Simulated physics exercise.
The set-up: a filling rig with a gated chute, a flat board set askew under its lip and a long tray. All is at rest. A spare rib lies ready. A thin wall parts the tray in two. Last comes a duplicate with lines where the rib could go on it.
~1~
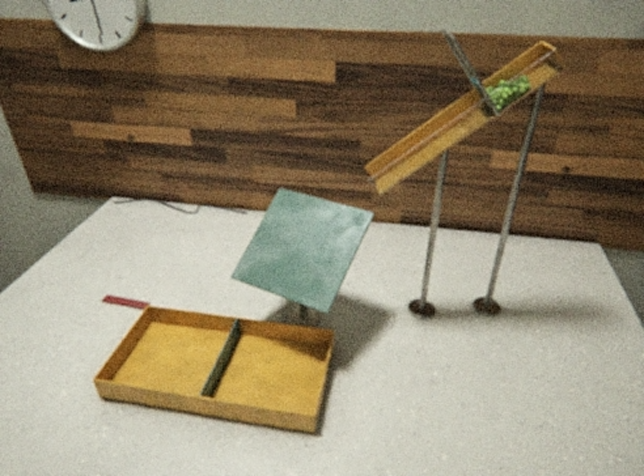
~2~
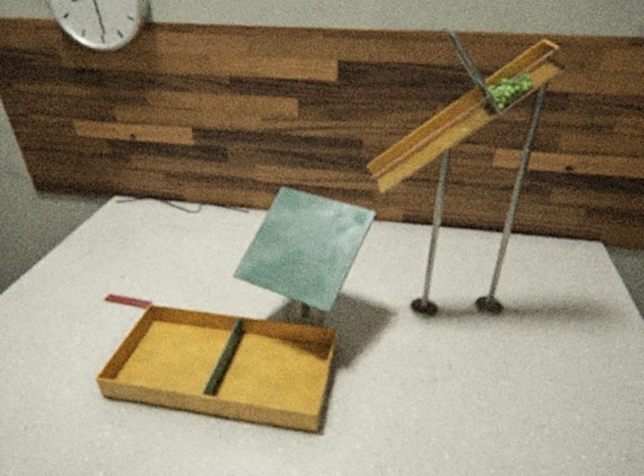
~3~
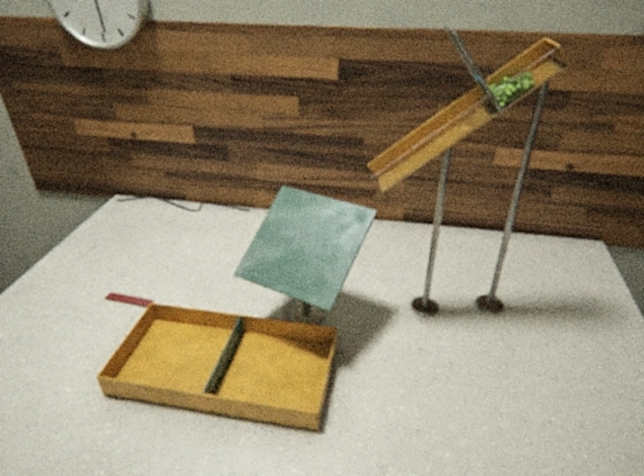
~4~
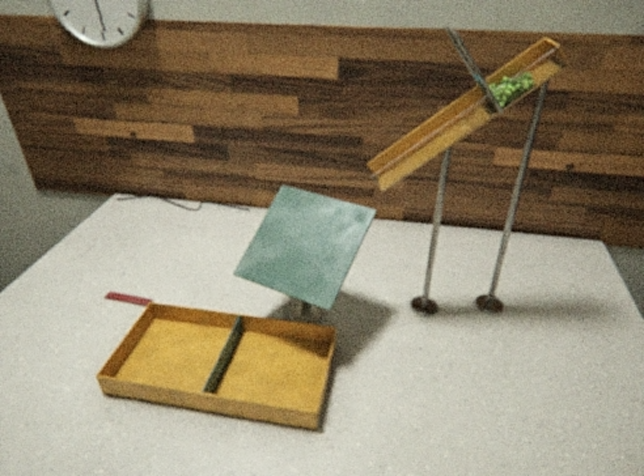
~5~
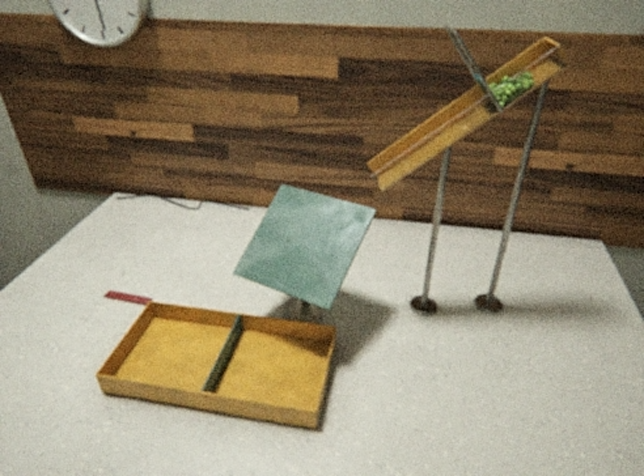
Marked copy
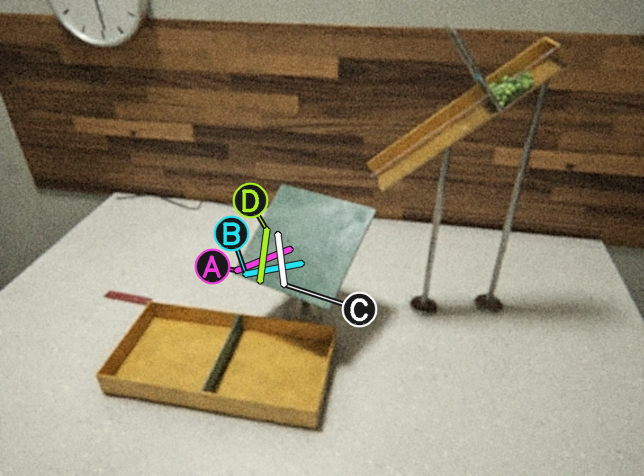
Green peas sat behind a closed gate in a sloping wooden chute, above a tilted greenish board and a divided tray on a white table; nothing moved apart from a slight shift of the view.
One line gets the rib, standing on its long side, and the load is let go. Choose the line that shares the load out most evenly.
A.
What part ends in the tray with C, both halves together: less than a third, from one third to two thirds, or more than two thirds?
It is more than two thirds.
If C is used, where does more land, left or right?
The right half.
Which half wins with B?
The left half.
On the marked copy, line A from (289, 249) to (237, 270); line B from (301, 263) to (245, 274); line C from (277, 234) to (284, 284); line D from (266, 229) to (260, 280).
With A, of what is caught, close to half in the left half, close to half in the right.
With B, of what is caught, the bulk in the left half, a small share in the right.
With C, of what is caught, a small share in the left half, all but a few in the right.
With D, of what is caught, a small share in the left half, all but a few in the right.
